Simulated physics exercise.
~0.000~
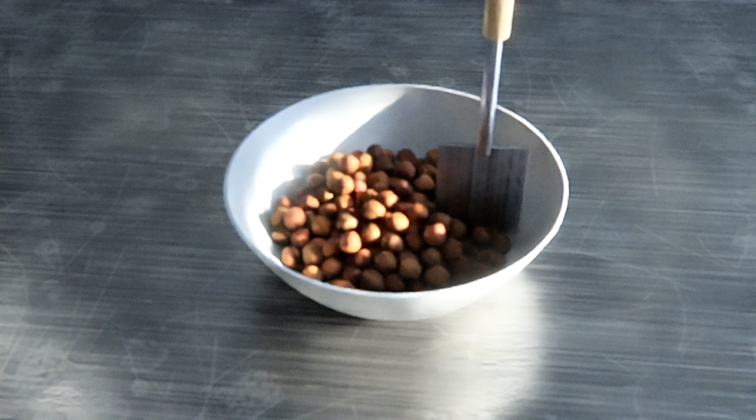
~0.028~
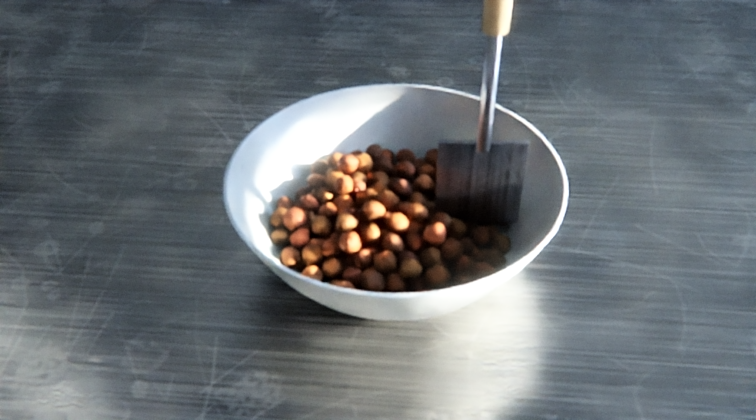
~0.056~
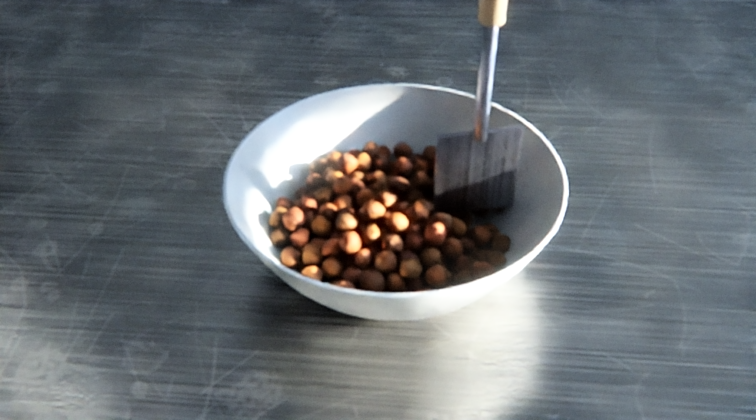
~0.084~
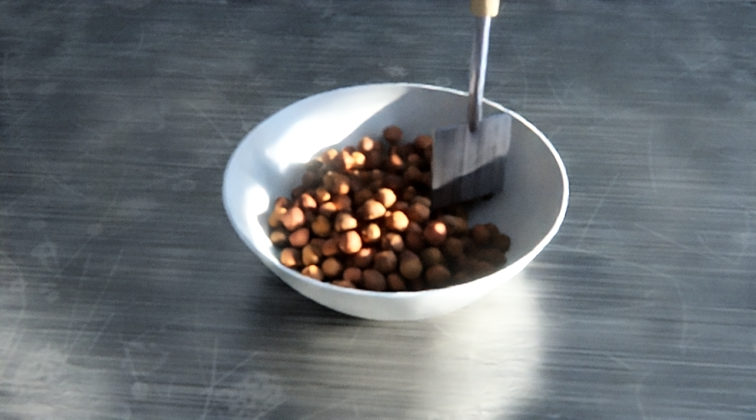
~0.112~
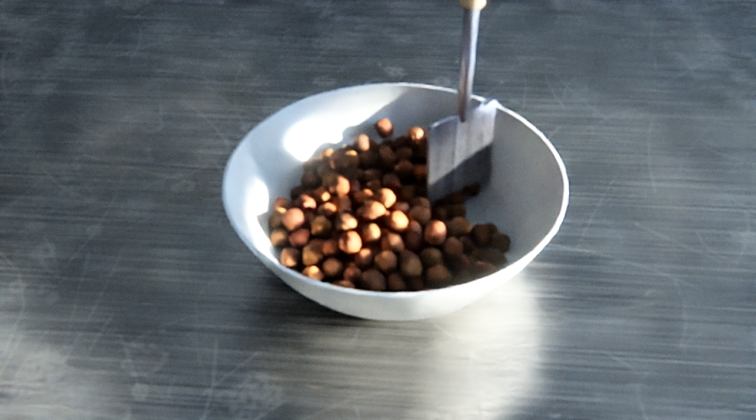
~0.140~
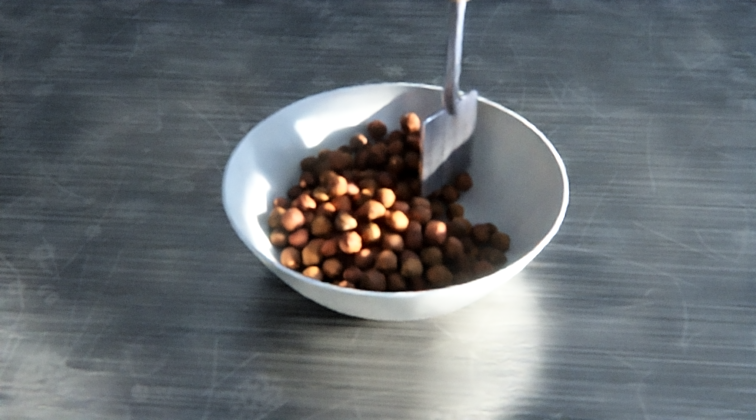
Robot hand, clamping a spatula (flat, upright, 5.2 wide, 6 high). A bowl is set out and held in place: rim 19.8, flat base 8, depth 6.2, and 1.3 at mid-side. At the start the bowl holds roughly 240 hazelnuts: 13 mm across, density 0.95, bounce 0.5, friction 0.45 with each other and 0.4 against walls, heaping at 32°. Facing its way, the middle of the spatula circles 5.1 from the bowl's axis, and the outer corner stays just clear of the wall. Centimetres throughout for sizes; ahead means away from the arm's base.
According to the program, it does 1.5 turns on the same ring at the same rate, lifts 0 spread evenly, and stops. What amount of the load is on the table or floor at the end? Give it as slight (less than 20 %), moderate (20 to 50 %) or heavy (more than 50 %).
It is slight.
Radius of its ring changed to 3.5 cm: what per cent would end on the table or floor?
Near 5 percent.
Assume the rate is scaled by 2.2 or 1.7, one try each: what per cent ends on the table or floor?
I'd expect about 45 per cent, then about 35 per cent.
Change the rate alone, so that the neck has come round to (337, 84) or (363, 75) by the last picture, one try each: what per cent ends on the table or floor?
Near 50 in a hundred for the first and near 45 in a hundred for the second.
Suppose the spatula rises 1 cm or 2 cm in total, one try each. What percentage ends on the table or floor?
I'd say some 5 per cent, and some 0 per cent.
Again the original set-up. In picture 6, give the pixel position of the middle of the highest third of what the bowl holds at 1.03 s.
Around (378, 127).
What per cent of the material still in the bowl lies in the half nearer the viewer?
Close to 70 in a hundred.
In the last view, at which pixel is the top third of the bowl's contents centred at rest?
I'd put it at about (327, 249).
After 0.58 s, 244° round, highest piece 9 above the table; 224 in the bowl, 5 on the table or floor, 6 in flight or on the tool.
After 1.03 s, 75° round, highest piece 8 above the table; 215 in the bowl, 17 on the table or floor, 3 in flight or on the tool.
After 1.45 s, 180° round, highest piece 6 above the table; 207 in the bowl, 28 on the table or floor.
After 2.15 s, 180° round, highest piece 6 above the table; 207 in the bowl, 28 on the table or floor.
At rest, 207 in the bowl, 28 on the table or floor. That is 12 % on the table or floor.
